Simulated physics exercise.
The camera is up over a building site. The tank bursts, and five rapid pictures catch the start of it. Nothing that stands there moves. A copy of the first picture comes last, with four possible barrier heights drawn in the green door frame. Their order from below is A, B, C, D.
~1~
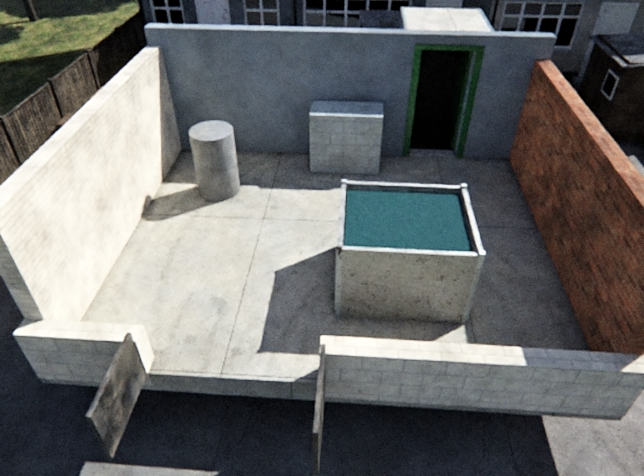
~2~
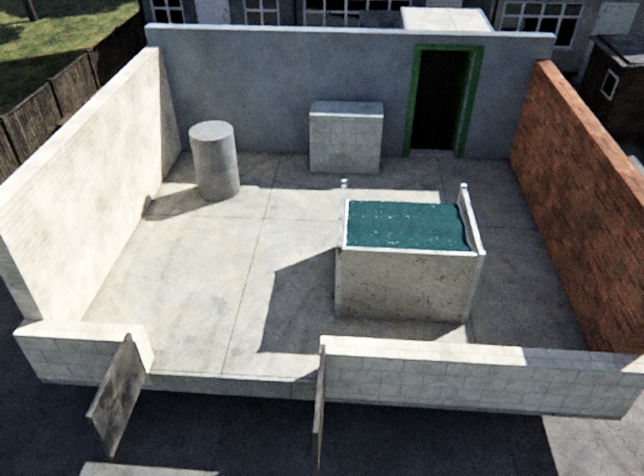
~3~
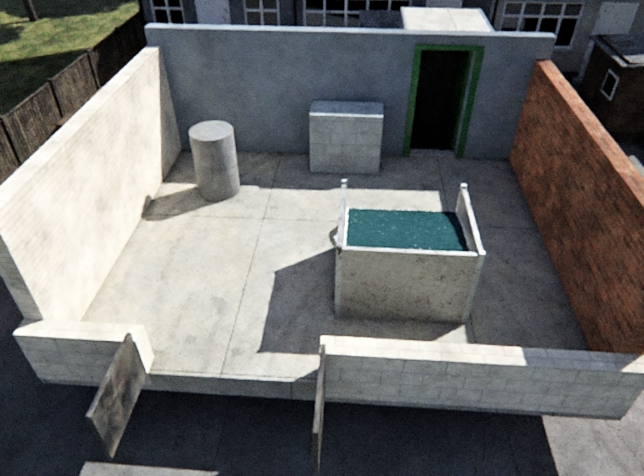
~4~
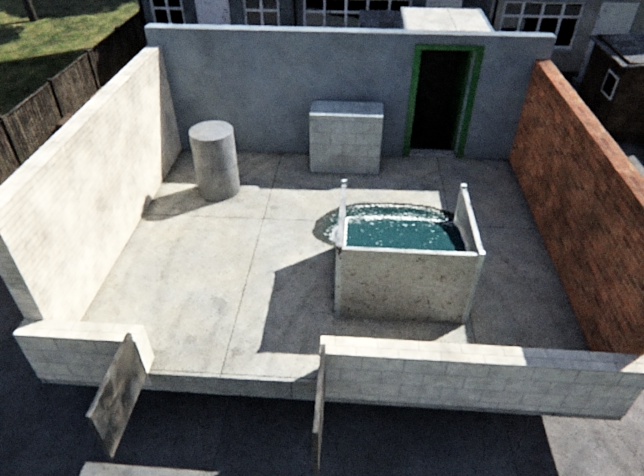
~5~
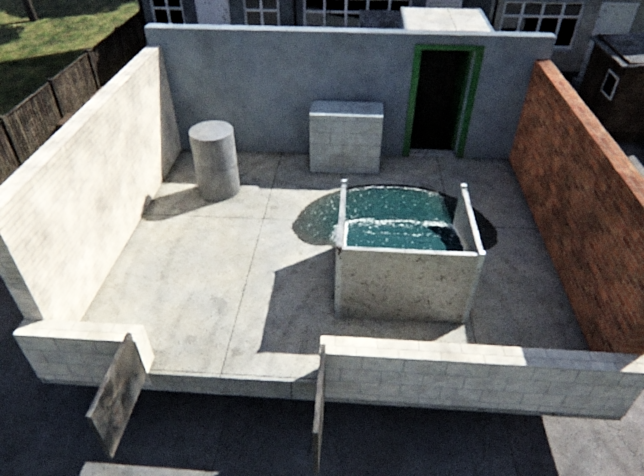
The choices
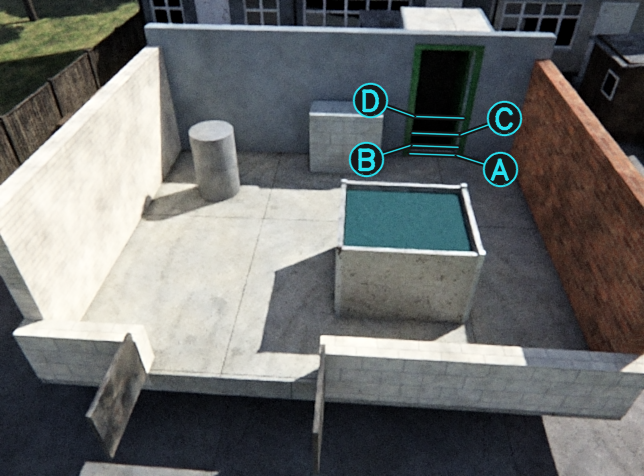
Water sat still in a square concrete tank inside a walled yard, then rippled and sank as the tank's back side opened, and poured out behind it, spreading across the ground toward the green doorway.
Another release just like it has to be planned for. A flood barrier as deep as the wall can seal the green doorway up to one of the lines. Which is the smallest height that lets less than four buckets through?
Line C.
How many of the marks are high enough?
Two.
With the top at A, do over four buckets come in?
Yes, that goes wrong.
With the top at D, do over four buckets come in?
No, not at all.
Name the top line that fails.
That would be B.
On the marked copy, A at (433, 154); B at (434, 146); C at (436, 134); D at (438, 117); from the bottom up A, B, C, D.
If A is chosen, dozens of bucketfuls pour in.
If B is chosen, some 15 bucketfuls get in.
If C is chosen, a splash gets over, under a bucket.
If D is chosen, nothing gets over.
